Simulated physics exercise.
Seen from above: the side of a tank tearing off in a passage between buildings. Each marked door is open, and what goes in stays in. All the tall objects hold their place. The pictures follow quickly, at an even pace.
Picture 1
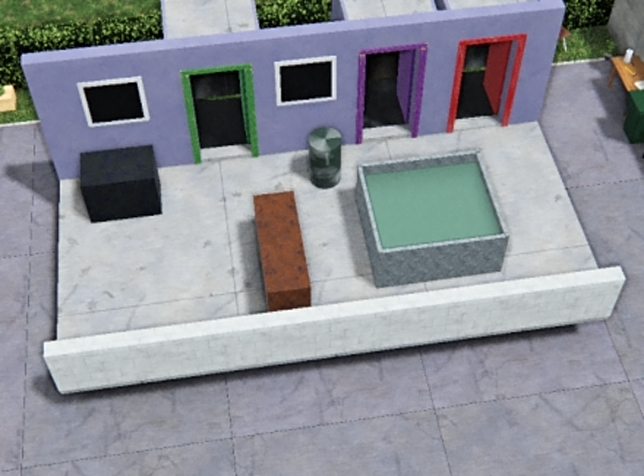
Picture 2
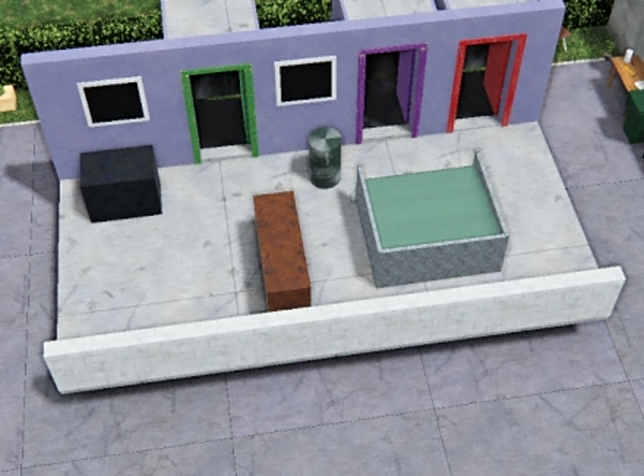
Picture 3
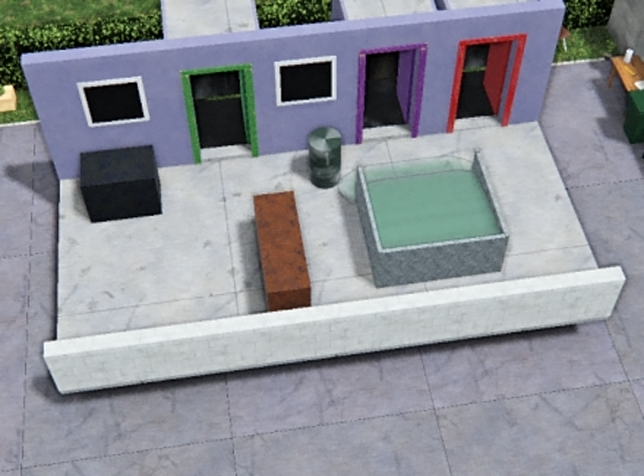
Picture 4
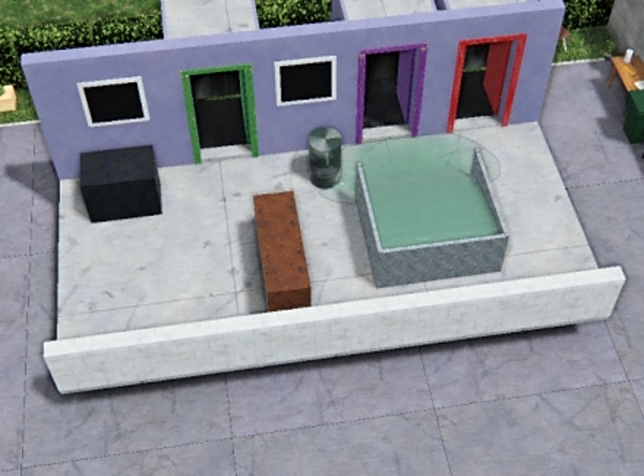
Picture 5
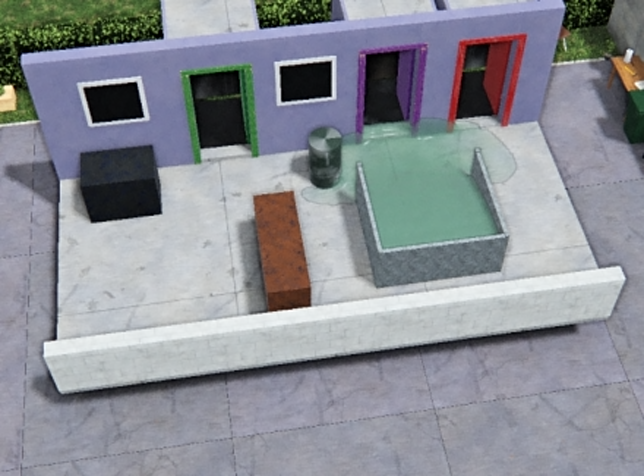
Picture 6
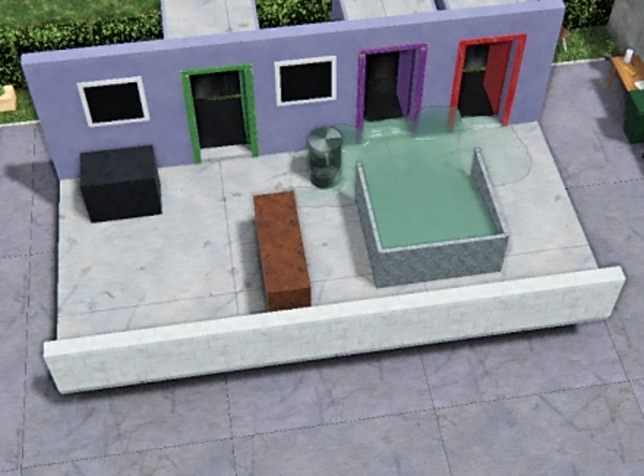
The far side of the open grey tank vanished, and pale green water poured out through the gap, spreading across the paved floor around the dark cylinder and toward the purple and red doorways.
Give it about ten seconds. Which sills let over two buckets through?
One by one: The green door holds within the limit; the purple door floods; the red door floods.
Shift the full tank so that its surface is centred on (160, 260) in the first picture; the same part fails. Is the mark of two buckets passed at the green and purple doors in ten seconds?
Green floods; purple keeps below it.
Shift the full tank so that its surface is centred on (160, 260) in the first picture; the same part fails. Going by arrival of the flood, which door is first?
The one in green.
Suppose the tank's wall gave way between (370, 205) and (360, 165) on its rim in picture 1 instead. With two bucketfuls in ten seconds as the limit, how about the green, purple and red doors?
Then: Green floods, purple holds, red holds.
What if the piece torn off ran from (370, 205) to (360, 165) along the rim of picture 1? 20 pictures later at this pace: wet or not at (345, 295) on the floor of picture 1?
Answer: Wet.
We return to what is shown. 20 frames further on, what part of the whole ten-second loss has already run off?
About 65 per cent.
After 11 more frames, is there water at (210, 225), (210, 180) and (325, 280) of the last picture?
In that order: Wet, covered, not flooded.
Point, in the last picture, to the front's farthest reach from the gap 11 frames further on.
Near (95, 178).
A moment on, water covers 25 % of the floor; the green door wet at the sill, nothing in, the purple door far over two buckets in, the red door over two buckets in.
Next, water covers 40 % of the floor; the green door wet at the sill, nothing in, the purple door far over two buckets in, the red door far over two buckets in.
Then, water covers 60 % of the floor; the green door wet at the sill, nothing in, the purple door far over two buckets in, the red door far over two buckets in.
Later, water covers 70 % of the floor; the green door wet at the sill, nothing in, the purple door far over two buckets in, the red door far over two buckets in.
In the end, water covers 70 % of the floor; the green door wet at the sill, nothing in, the purple door far over two buckets in, the red door far over two buckets in.
